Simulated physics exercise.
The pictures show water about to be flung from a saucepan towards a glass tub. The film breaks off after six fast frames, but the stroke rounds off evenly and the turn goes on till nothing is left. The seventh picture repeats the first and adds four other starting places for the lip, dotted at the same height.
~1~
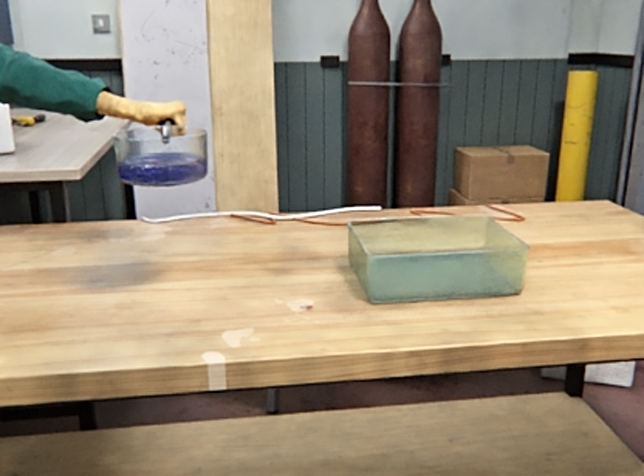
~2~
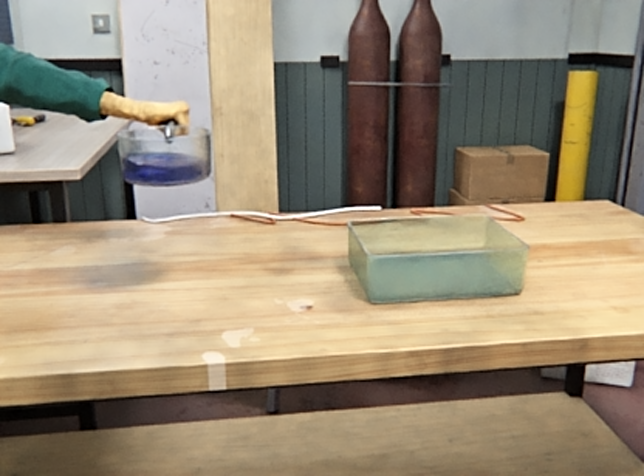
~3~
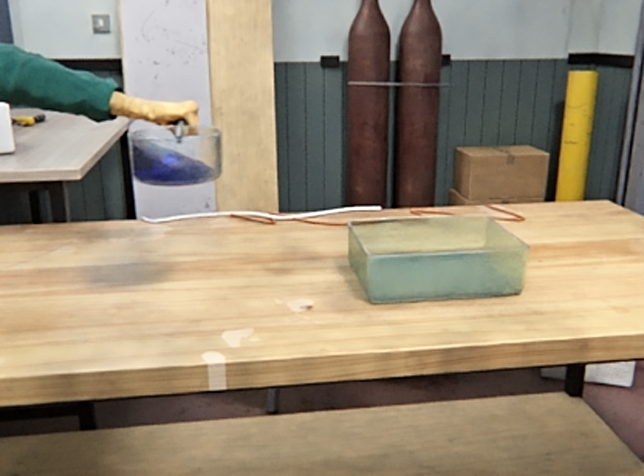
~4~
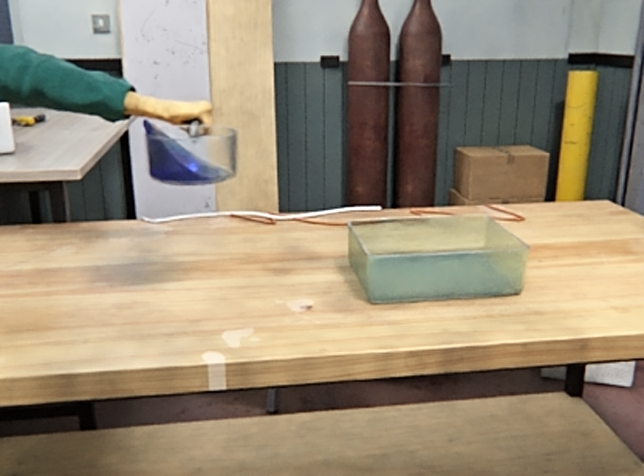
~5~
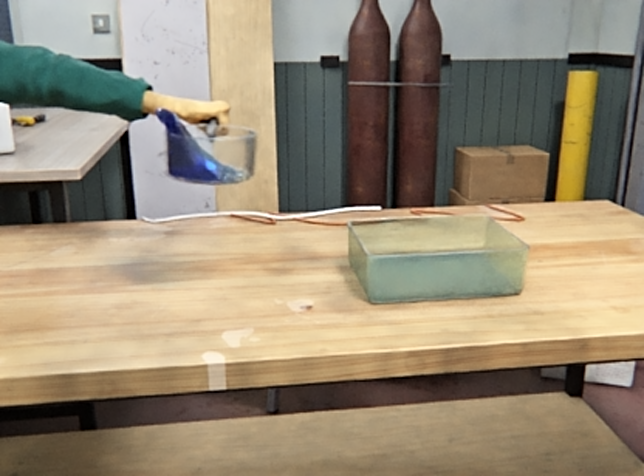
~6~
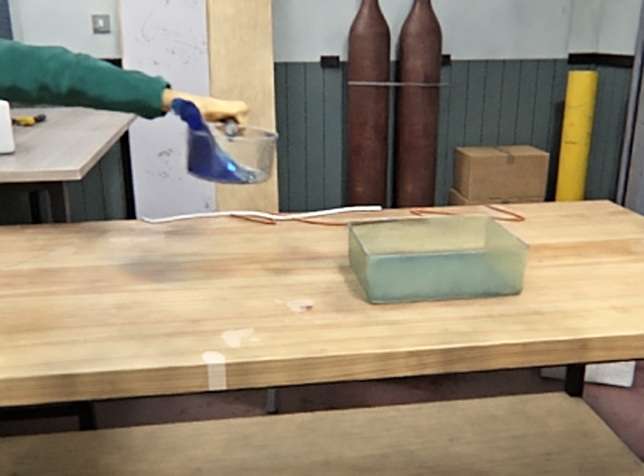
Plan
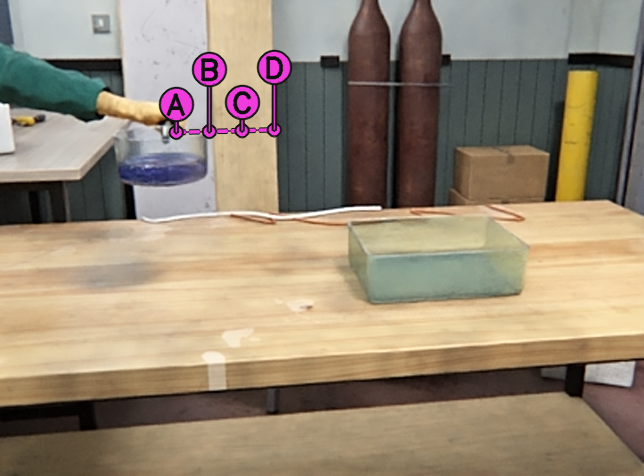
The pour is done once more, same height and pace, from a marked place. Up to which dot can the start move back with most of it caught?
The answer is place D.
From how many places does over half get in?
One of the four.
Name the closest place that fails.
C.
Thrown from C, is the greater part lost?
Yes, that goes wrong.
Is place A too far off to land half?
Yes, that goes wrong.
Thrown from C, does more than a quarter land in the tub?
Yes, clearly.
On the marked copy, A at (176, 132); B at (209, 131); C at (242, 130); D at (274, 129).
For place A, about 19 % lands in the tub, 66 % falls short and 15 % goes beside or beyond.
For place B, about 27 % lands in the tub, 53 % falls short and 20 % goes beside or beyond.
For place C, about 32 % lands in the tub, 46 % falls short and 22 % goes beside or beyond.
For place D, about 70 % lands in the tub, 6 % falls short and 24 % goes beside or beyond.
